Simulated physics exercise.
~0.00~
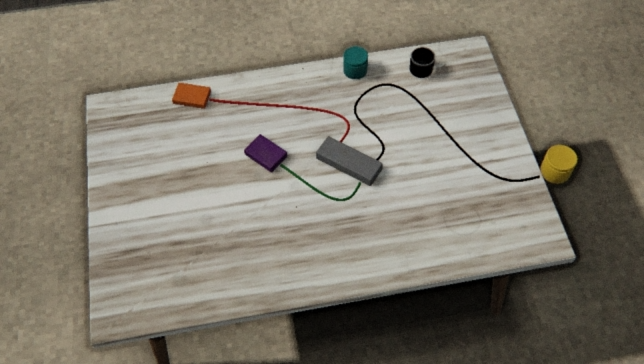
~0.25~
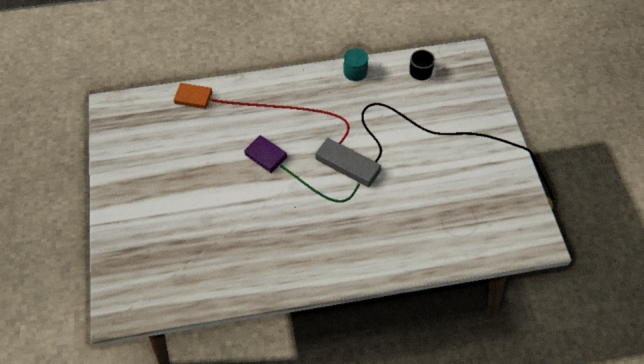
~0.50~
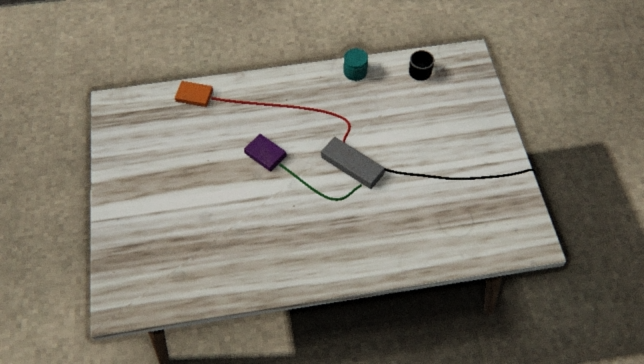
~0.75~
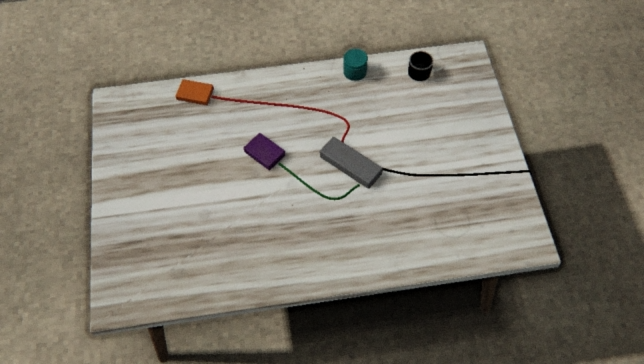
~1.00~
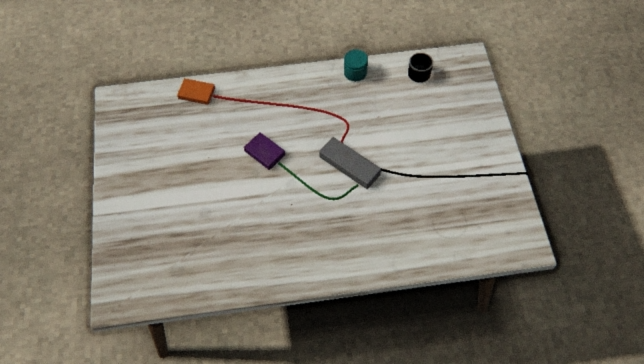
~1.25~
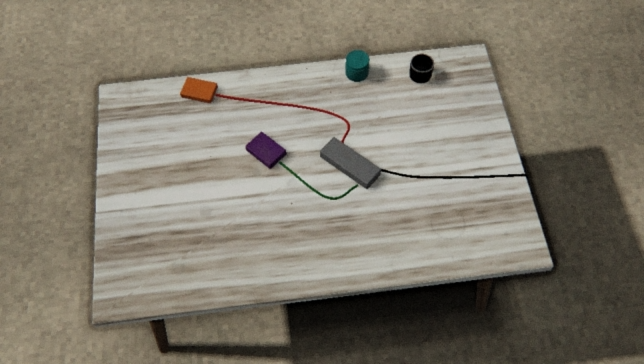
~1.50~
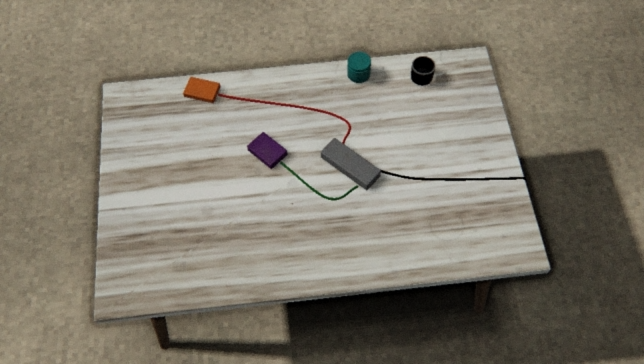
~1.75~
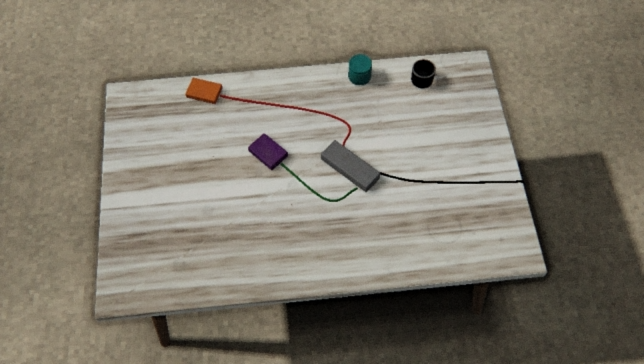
Wooden table holding a grey power strip as a yellow speaker drops off the right side, leaving its black cable stretched taut.
